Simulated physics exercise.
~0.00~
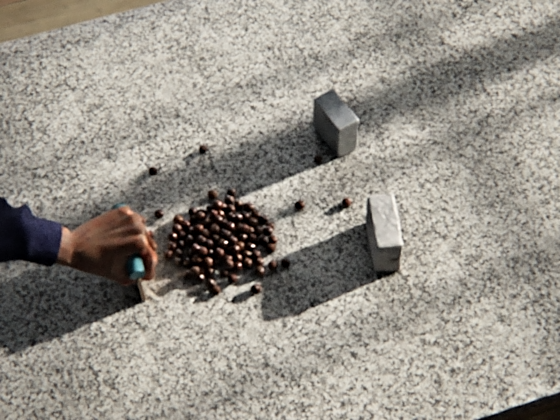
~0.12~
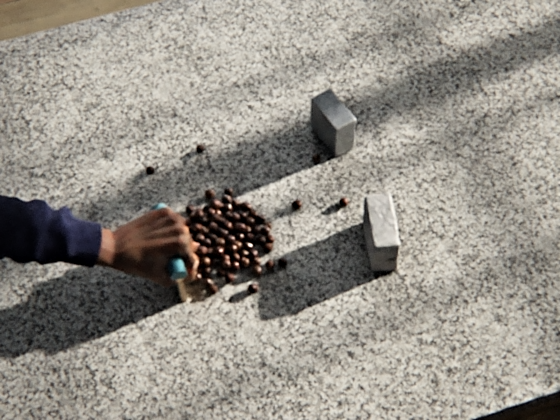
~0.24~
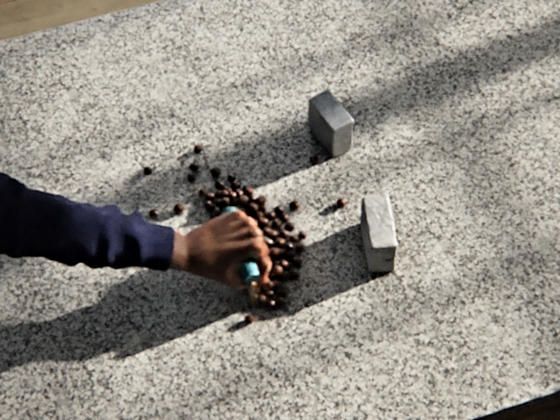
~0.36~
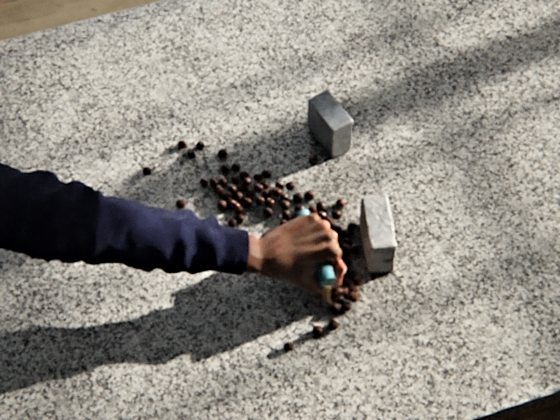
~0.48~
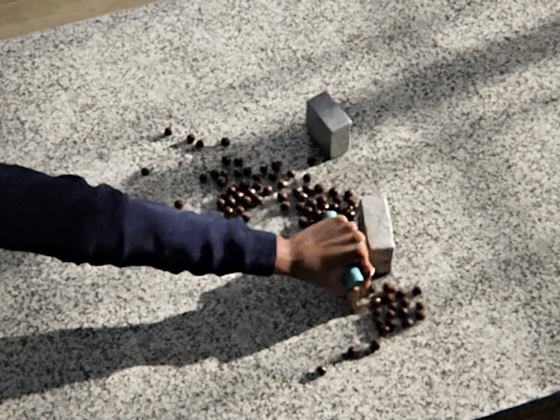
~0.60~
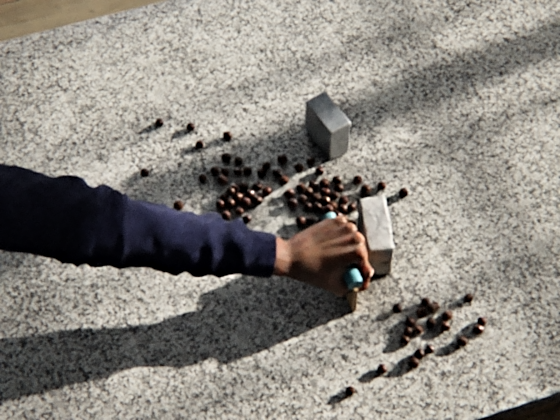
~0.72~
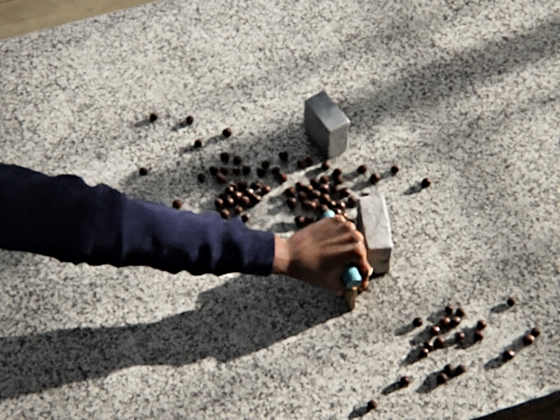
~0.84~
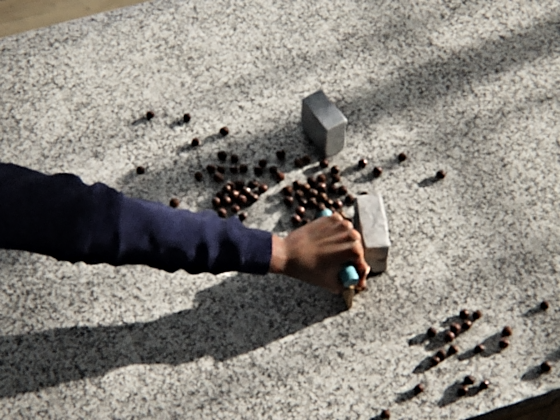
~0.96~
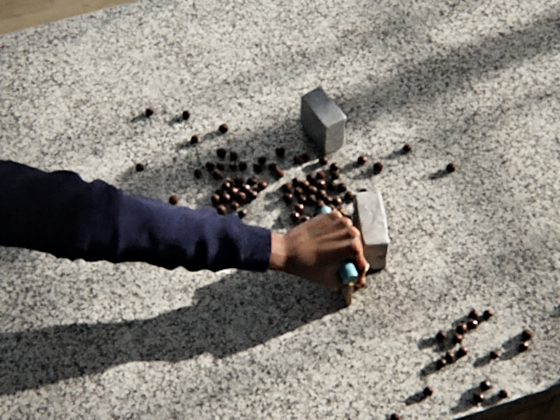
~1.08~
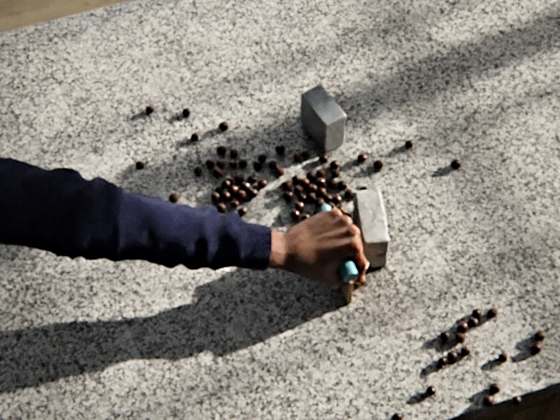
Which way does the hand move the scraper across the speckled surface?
The hand moves the scraper to the right, through the pile of dark balls and up to the near grey block, where it stops.
Hand with a scraper pushing a pile of dark brown balls towards two grey blocks, some rolling past the near one, most staying behind.
